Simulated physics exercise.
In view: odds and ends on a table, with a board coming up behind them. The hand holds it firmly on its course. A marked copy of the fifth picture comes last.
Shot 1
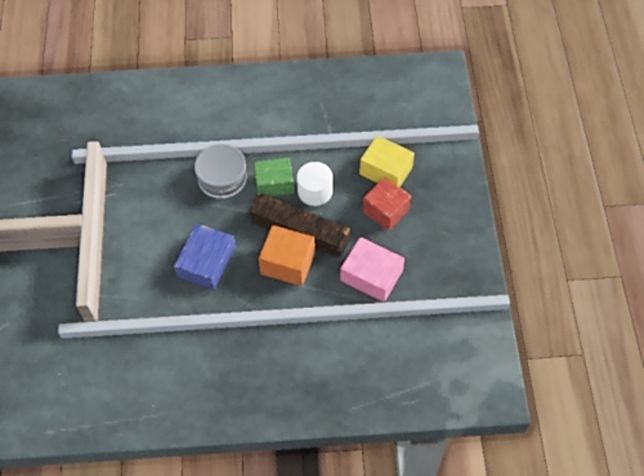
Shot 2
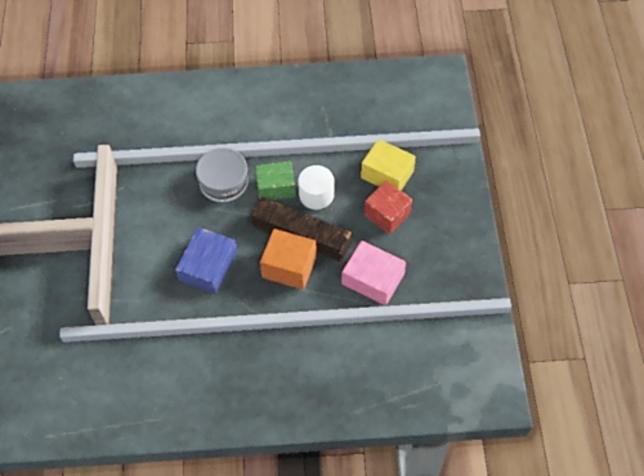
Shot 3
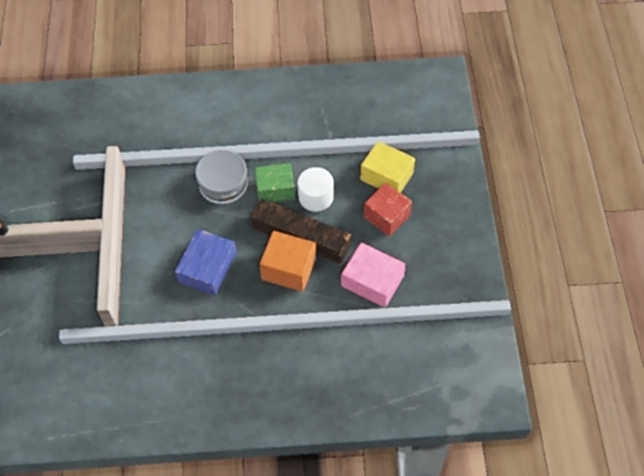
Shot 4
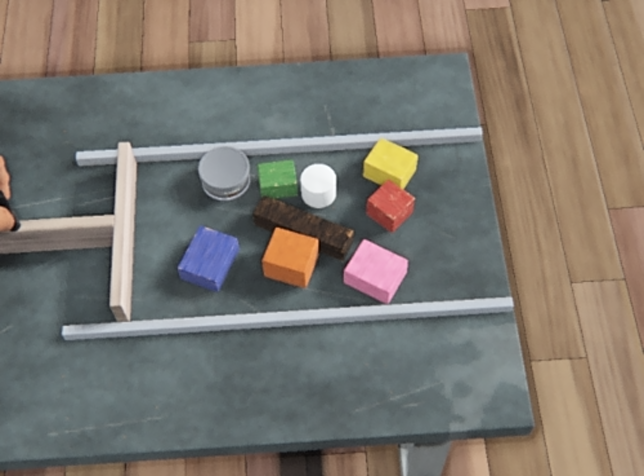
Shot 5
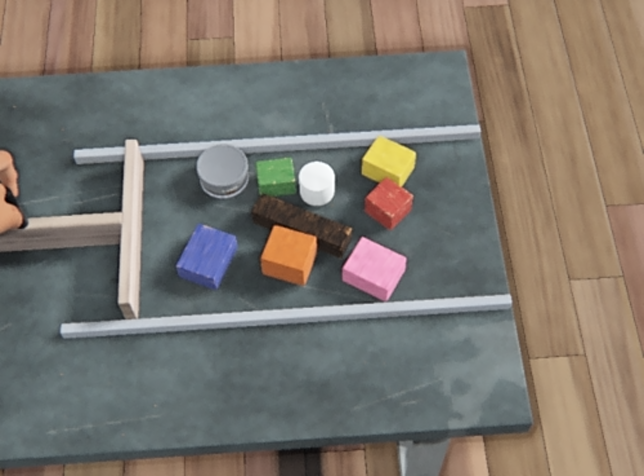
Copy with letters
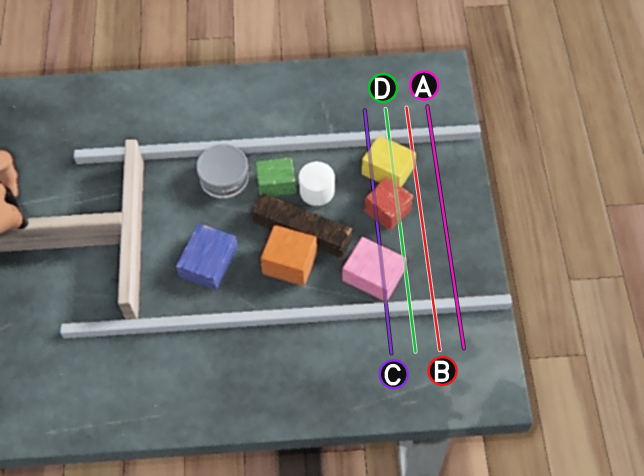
A wooden board on a handle sliding slowly right between two rails toward unmoving coloured blocks, a hand coming into view behind.
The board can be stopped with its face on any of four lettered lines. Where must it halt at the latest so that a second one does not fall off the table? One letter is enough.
No farther than C.
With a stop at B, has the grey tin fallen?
No.
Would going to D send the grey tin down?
No.
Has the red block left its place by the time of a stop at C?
Yes.
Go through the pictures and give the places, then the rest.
In the first frame, yellow block (386, 163); blue block (205, 257); black bar (300, 226).
In the second frame, board (98, 223); green block (276, 181).
In the third frame, board (107, 224); white tin (315, 190).
In the fourth frame, board (120, 220); grey tin (225, 174).
In the fifth frame, board (128, 217); yellow block (388, 163); blue block (207, 257); black bar (302, 226).
On the copy, A at (444, 218); B at (422, 220); C at (377, 223); D at (400, 221).
On C. First, board (217, 212); grey tin (250, 168); green block (291, 179).
Then, board (305, 206); red block (430, 211); pink block (429, 268).
Finally, board (373, 202); pink block (497, 265); red block (487, 220); none fallen.
By contrast, A drops six; B drops three; D drops two.
